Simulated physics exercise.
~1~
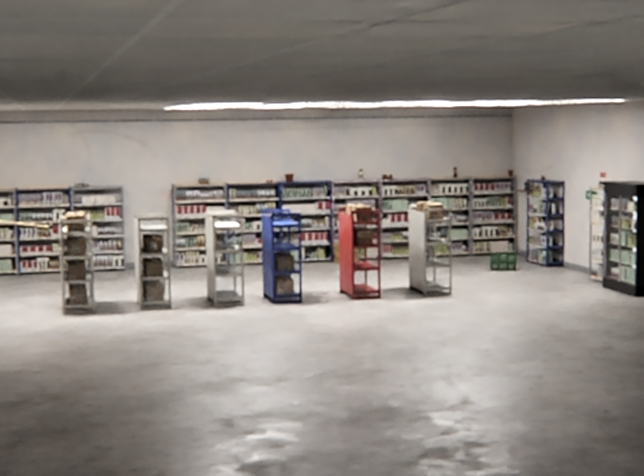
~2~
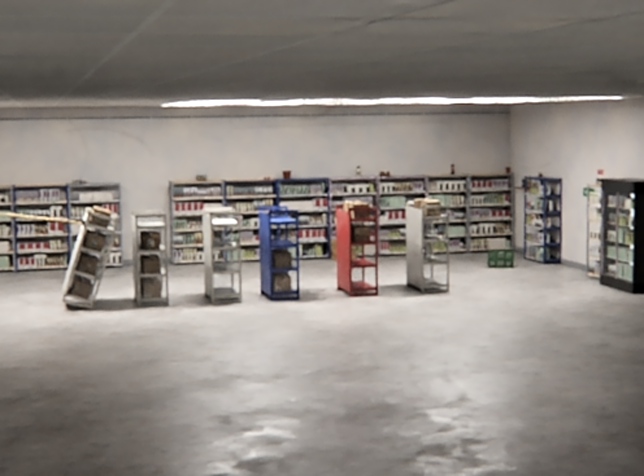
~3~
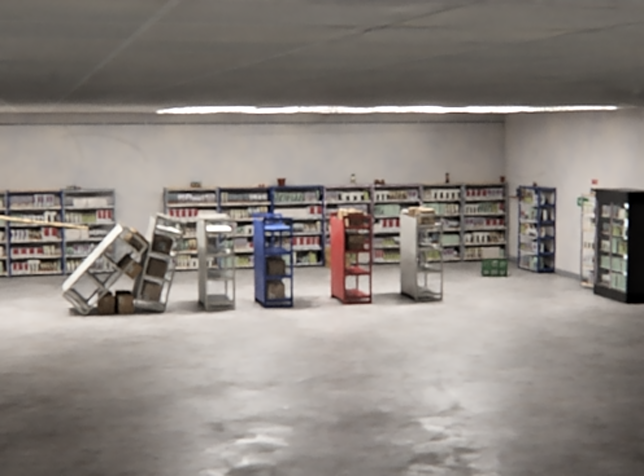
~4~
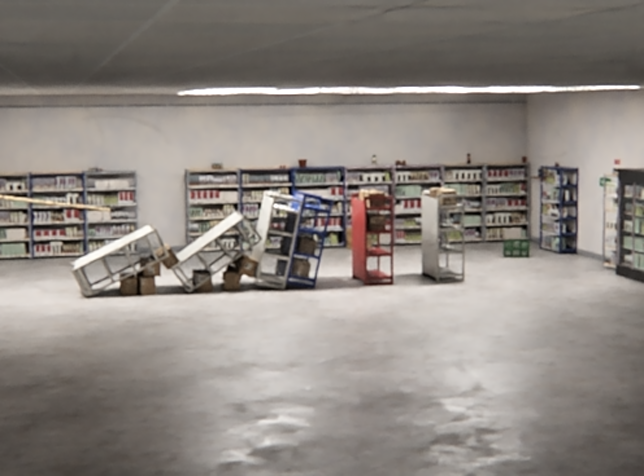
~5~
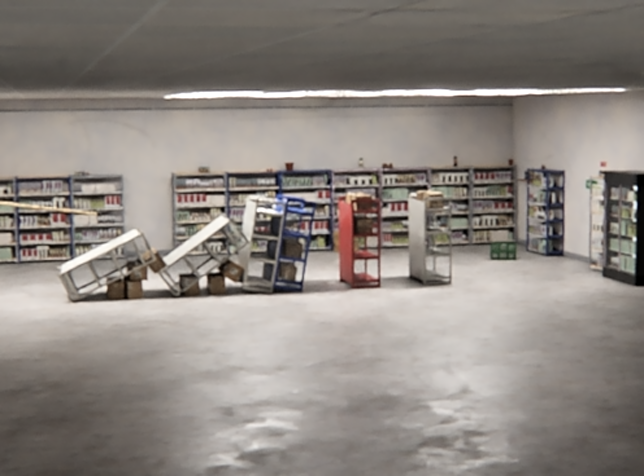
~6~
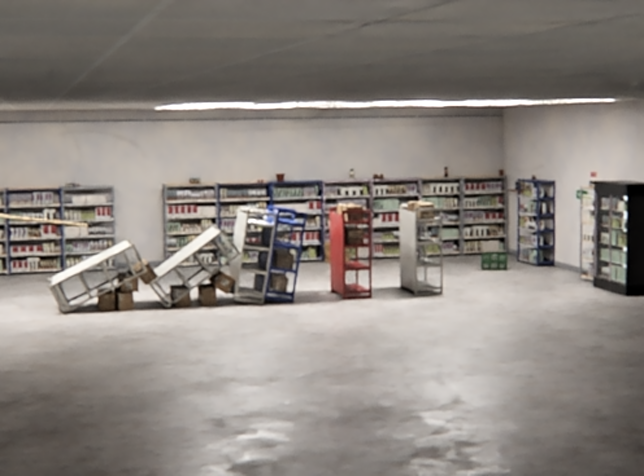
The footage shows a pole tipping the leftmost of six freestanding racks rightward into the next, spilling cartons; the second topples against the third, which leans with the blue rack. They settle propped together, while the red rack and the rightmost one remain standing.
